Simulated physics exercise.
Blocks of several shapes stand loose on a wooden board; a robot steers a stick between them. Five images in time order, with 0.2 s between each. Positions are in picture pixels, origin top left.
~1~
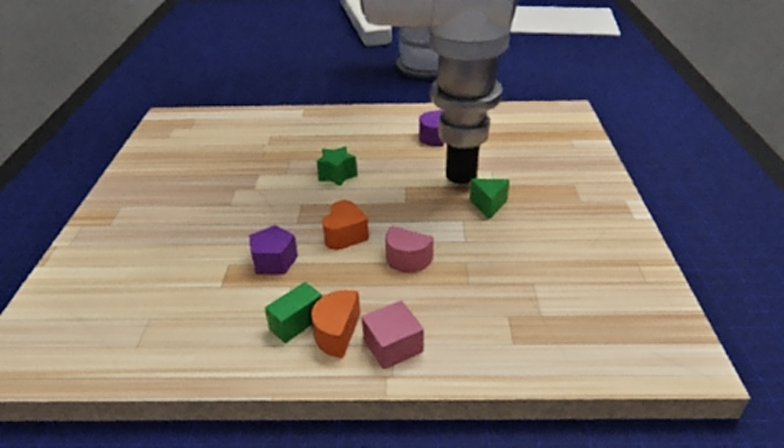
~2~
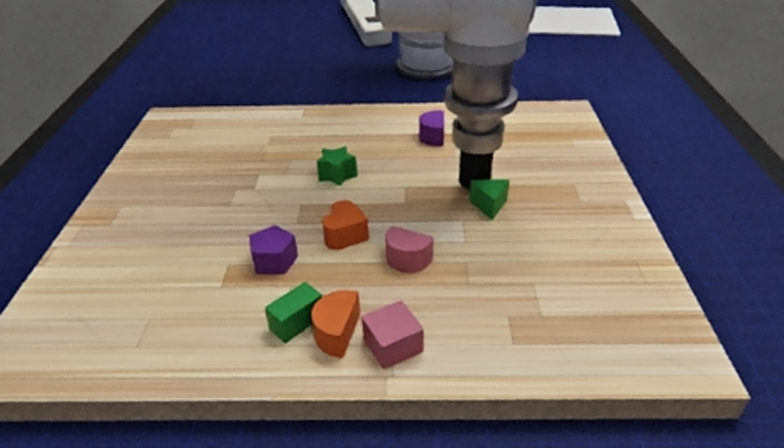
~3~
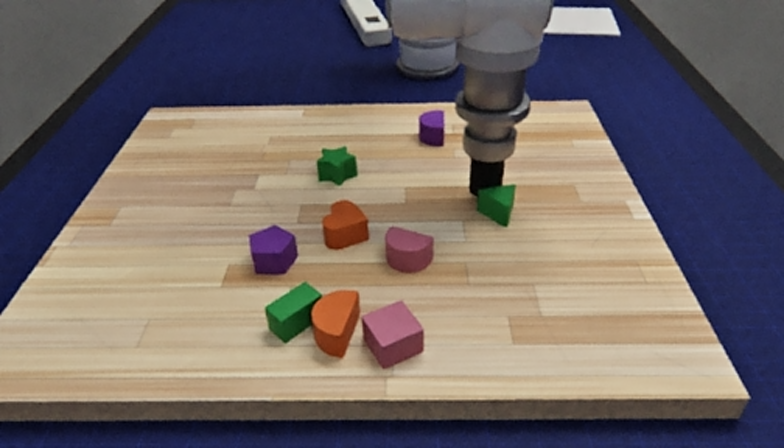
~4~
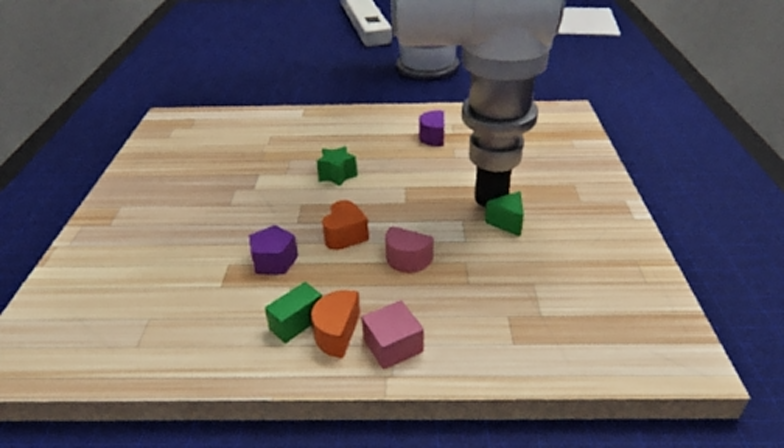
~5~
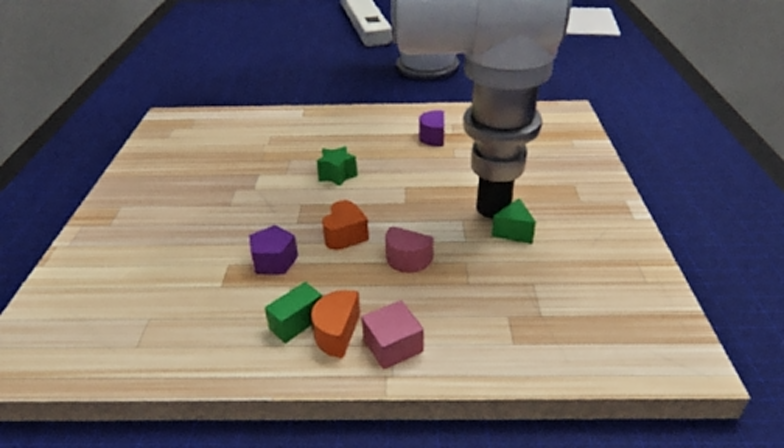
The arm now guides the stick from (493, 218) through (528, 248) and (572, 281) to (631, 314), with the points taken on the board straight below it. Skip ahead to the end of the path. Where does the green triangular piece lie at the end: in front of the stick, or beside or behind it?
Held in front.
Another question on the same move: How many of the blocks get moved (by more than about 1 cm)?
Of all the blocks, just one travels more than a centimetre.
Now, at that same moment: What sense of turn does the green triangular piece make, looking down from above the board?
I'd predict that, seen from above, the green triangular piece rotates clockwise.
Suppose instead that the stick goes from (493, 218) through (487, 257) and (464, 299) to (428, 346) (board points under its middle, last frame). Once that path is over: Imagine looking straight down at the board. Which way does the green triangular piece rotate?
In a top view, it turns counterclockwise.
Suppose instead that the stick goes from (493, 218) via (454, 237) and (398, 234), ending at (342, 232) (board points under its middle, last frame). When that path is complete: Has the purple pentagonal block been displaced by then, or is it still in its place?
By the last moment, the purple pentagonal block will still be in its place.
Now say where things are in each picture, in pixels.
In the first frame, stick tip (462, 176); block tops, green triangular piece (491, 185).
In the second frame, stick (475, 182); blocks unchanged.
In the third frame, stick (485, 189); green triangular piece (501, 193).
In the fourth frame, stick (491, 199); green triangular piece (510, 202).
In the fifth frame, stick (494, 209); green triangular piece (516, 211).
What follows on the original path. One third of the way, stick (530, 240); green triangular piece (555, 245).
Two thirds of the way, stick (576, 273); green triangular piece (602, 282), turned 20° clockwise.
At the end, stick (634, 304); green triangular piece (658, 318), turned 45° clockwise.
